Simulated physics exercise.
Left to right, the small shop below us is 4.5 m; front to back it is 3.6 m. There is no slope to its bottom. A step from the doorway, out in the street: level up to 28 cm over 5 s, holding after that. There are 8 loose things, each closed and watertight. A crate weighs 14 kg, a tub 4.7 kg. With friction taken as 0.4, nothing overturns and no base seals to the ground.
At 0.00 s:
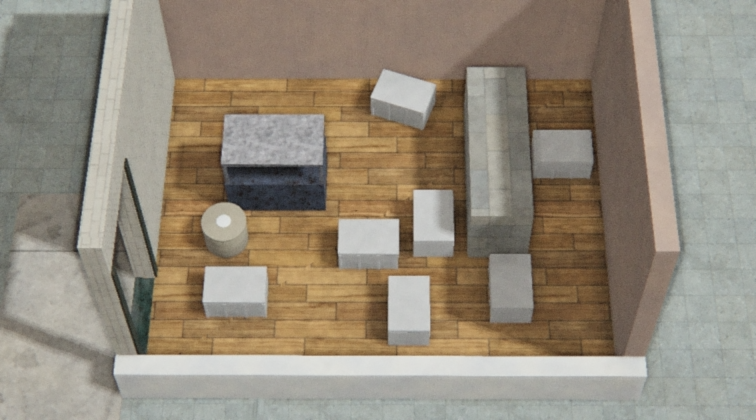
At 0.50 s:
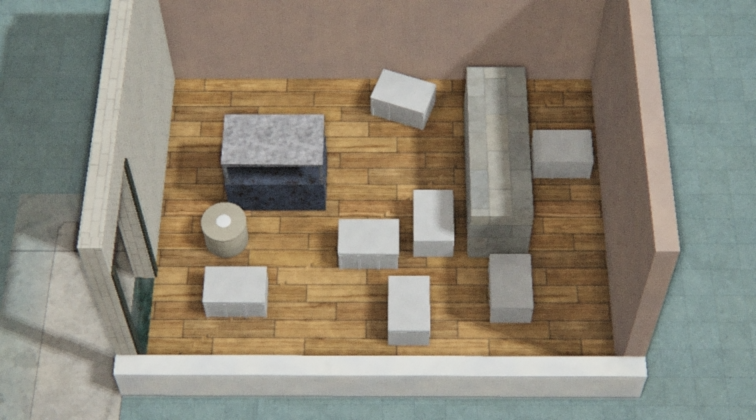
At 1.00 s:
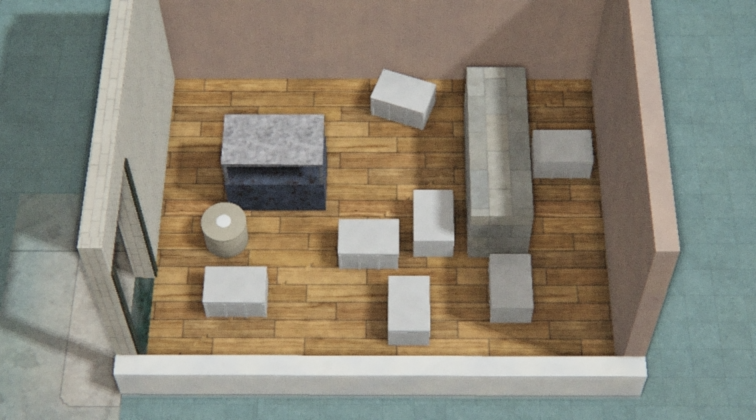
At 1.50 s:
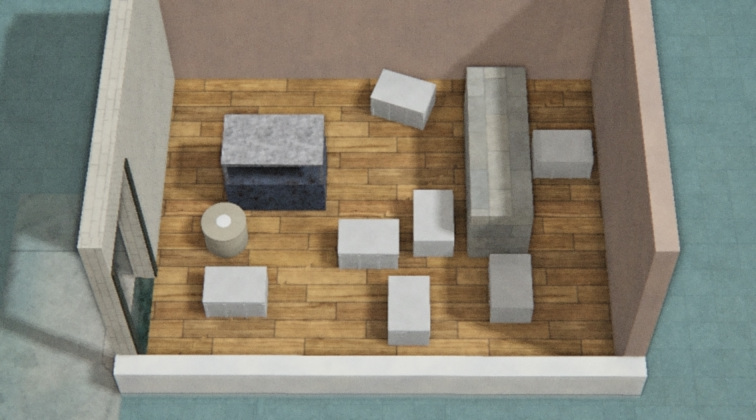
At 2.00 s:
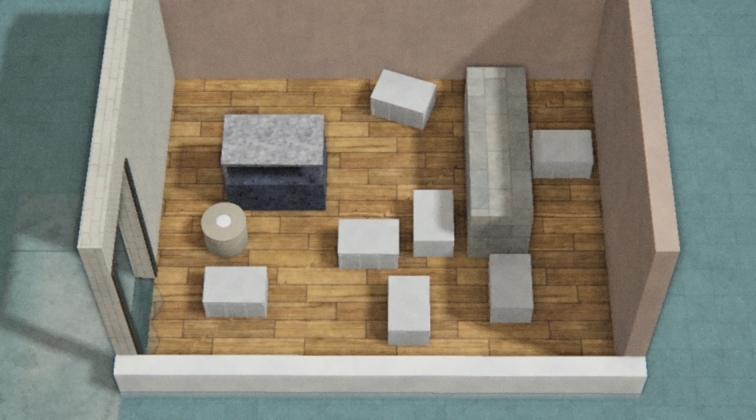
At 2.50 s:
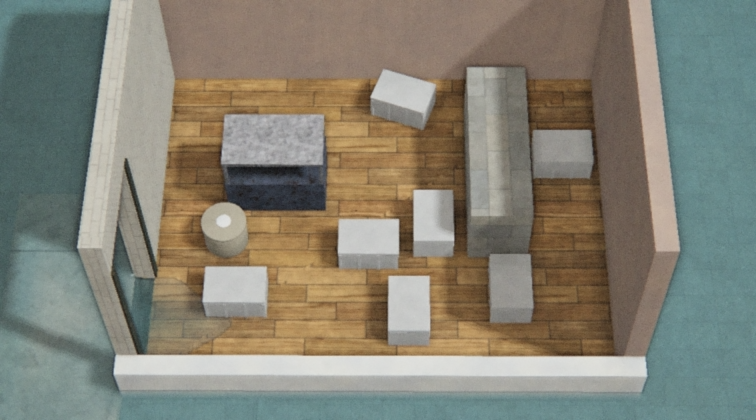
At first a small roofless room with a wooden floor holds pale blocks, a dark counter, a long grey unit and a round drum, with pavement outside. Bluish water spreads over the pavement, then a thin sheet creeps in through the left doorway, while everything inside stays still.
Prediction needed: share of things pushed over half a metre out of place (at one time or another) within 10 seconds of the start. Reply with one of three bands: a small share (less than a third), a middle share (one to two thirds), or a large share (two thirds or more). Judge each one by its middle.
A large share, two thirds or more.
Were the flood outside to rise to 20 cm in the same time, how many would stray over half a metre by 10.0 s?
I count 6 of them in that case.
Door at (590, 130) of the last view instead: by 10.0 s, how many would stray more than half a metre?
You'd get 3 in that case.
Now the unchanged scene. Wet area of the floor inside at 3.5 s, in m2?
The covered patch comes to about 2.0 m2.
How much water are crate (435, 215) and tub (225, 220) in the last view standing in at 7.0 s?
Roughly 10 and 4 cm.
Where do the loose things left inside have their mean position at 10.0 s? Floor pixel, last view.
Close to (427, 161).
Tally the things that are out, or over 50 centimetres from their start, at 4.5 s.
1 of them.
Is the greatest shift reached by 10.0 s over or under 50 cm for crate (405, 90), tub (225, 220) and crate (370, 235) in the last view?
In that order: Past it, short of it, more.
After 3.5 s 0 of 8 are over 50 cm from their spots; 0 afloat.
After 4.5 s 1 of 8 are over 50 cm from their spots; 0 afloat.
After 7.0 s 4 of 8 are over 50 cm from their spots; 4 afloat.
After 10.0 s 7 of 8 are over 50 cm from their spots, and 7 have been at some point; 6 afloat.
